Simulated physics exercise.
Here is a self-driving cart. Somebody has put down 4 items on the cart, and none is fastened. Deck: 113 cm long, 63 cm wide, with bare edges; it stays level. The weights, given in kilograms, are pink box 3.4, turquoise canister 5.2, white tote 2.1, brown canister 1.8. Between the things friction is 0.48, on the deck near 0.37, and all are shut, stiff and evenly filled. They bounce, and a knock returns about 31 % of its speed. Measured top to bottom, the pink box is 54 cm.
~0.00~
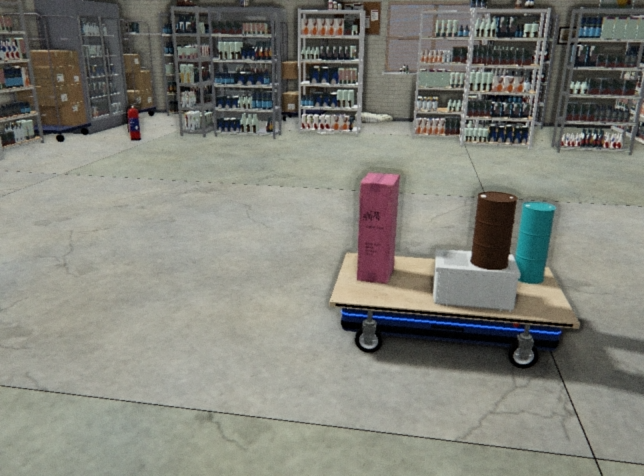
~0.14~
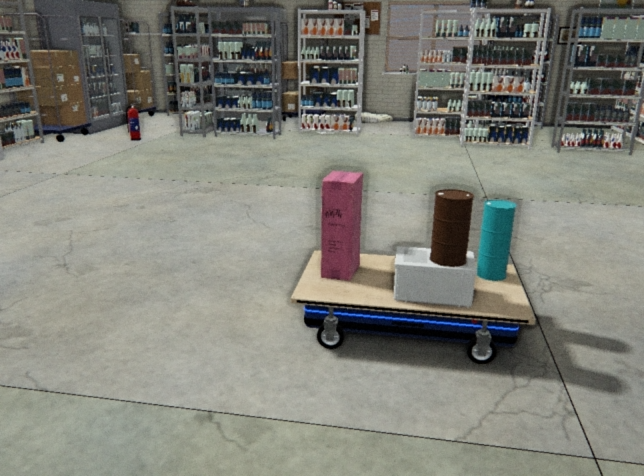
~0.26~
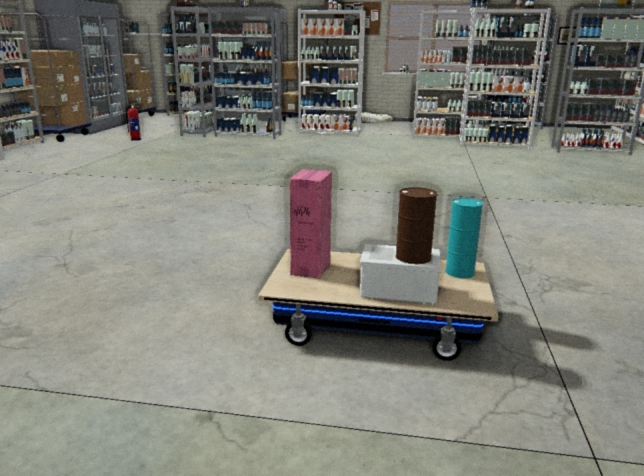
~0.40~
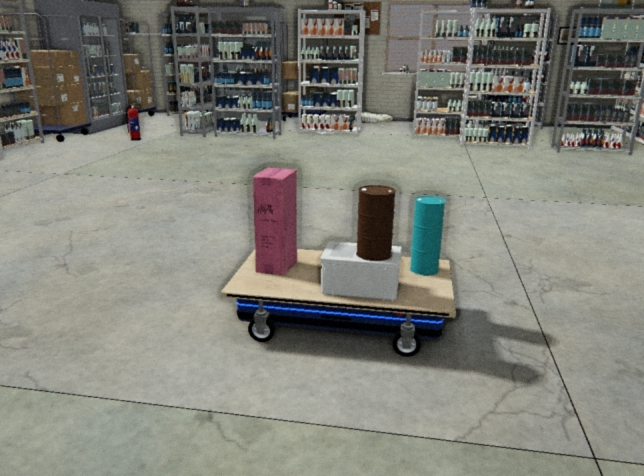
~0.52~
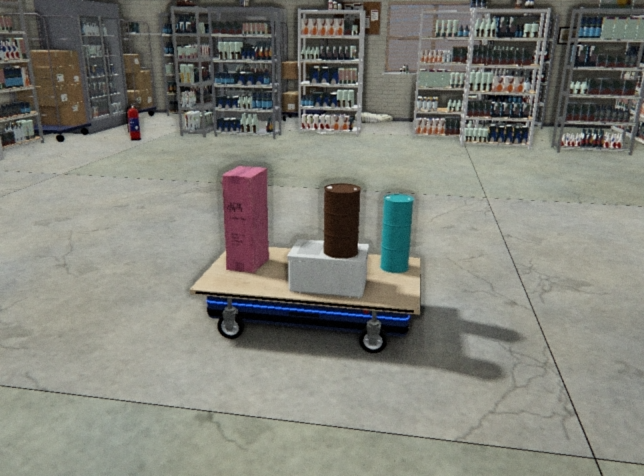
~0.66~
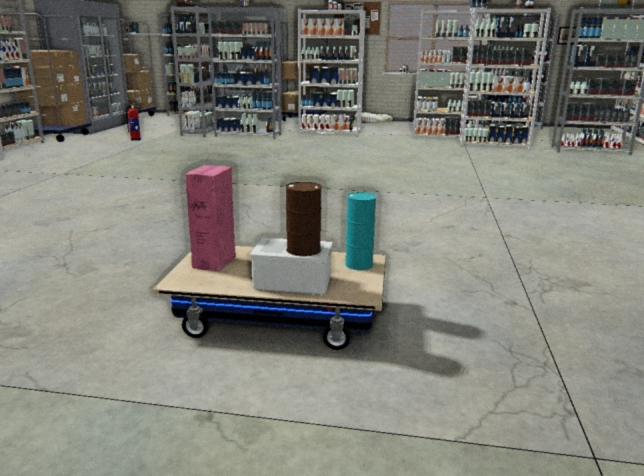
A flat cart carrying a tall pink box, a white tote, and brown and turquoise canisters rolled steadily from right to left across a concrete floor, passing in front of stocked shelves.
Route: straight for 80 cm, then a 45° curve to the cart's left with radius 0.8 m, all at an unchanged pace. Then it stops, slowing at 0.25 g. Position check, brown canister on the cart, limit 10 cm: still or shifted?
I'd say it stays roughly anchored.
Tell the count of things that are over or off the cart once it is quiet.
1.
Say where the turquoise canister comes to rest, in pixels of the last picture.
My guess is roughly (121, 257).
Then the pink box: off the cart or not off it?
When everything stops, the pink box is out of bounds.
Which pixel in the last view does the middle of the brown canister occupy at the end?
Roughly (73, 259).
By 0.96 s, cart 134 cm along, turned 28°; pink box 22 cm from its spot.
By 1.26 s, cart 176 cm along, turned 45°; pink box now off the cart.
By 1.86 s, cart 213 cm along, turned 45°, stopped.
When it is over (2.3 s), off the cart, pink box; the other 3 within 10 cm of the start. End places, in pixels of the last picture, brown canister near (73, 259).
